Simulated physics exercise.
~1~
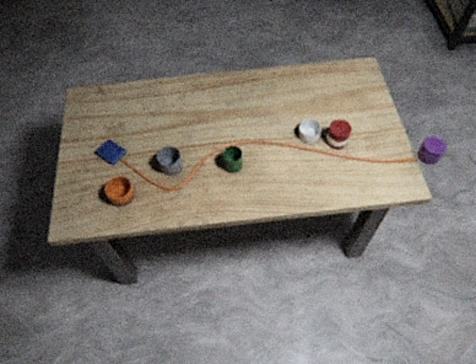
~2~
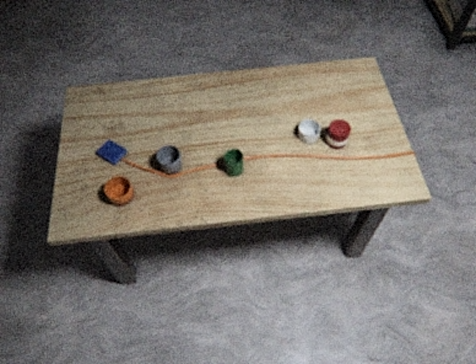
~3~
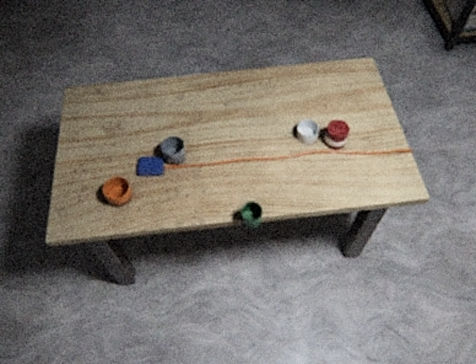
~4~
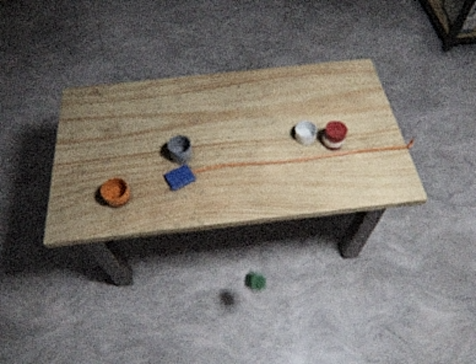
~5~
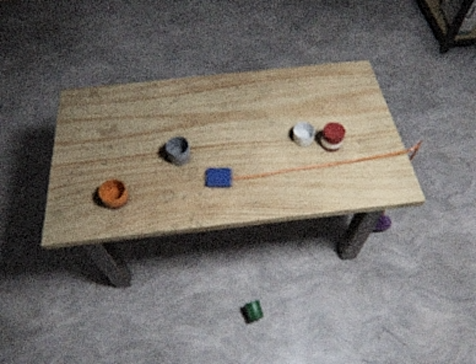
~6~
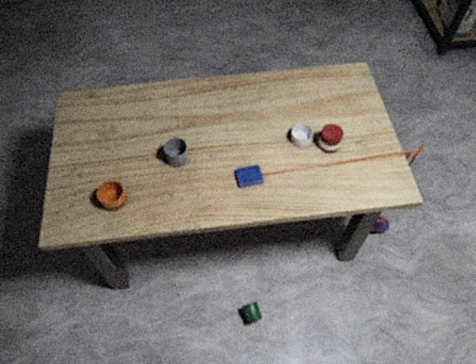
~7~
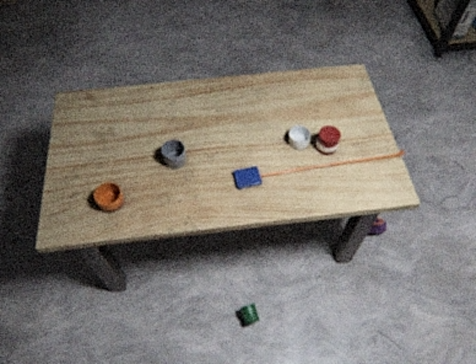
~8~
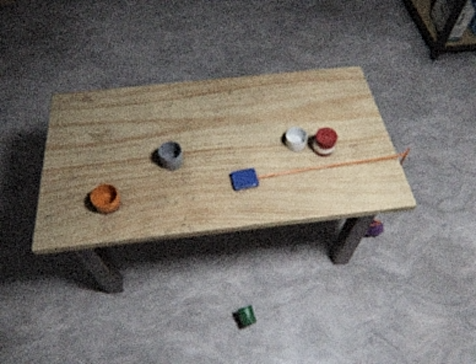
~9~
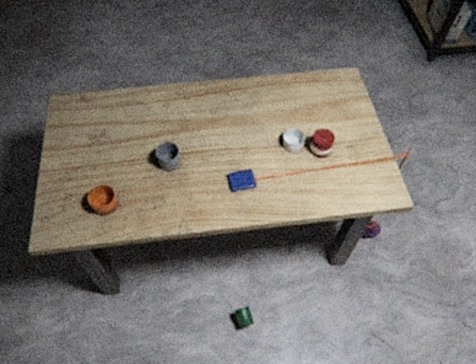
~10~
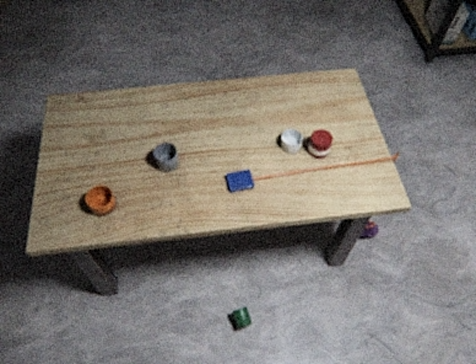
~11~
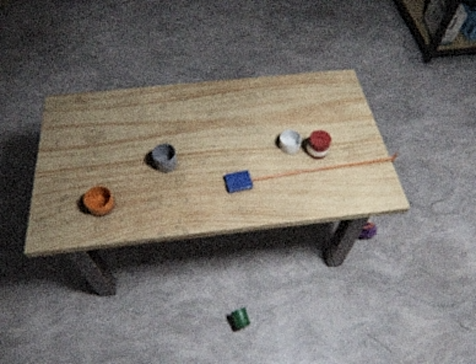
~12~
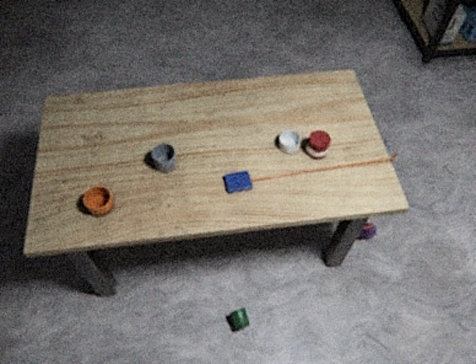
The clip opens on a wooden table holding an orange mug, a grey cup, a green cup, a white cup and a red canister, with an orange cable running from a blue phone to a purple speaker dropping past the right edge. The cable pulls taut, sweeping the green cup toward the front edge and dragging the phone right. The grey cup shifts slightly. The green cup falls to the floor, while the phone slides on and stops near the middle. Finally, the green cup and speaker lie on the floor, and everything else remains on the table.
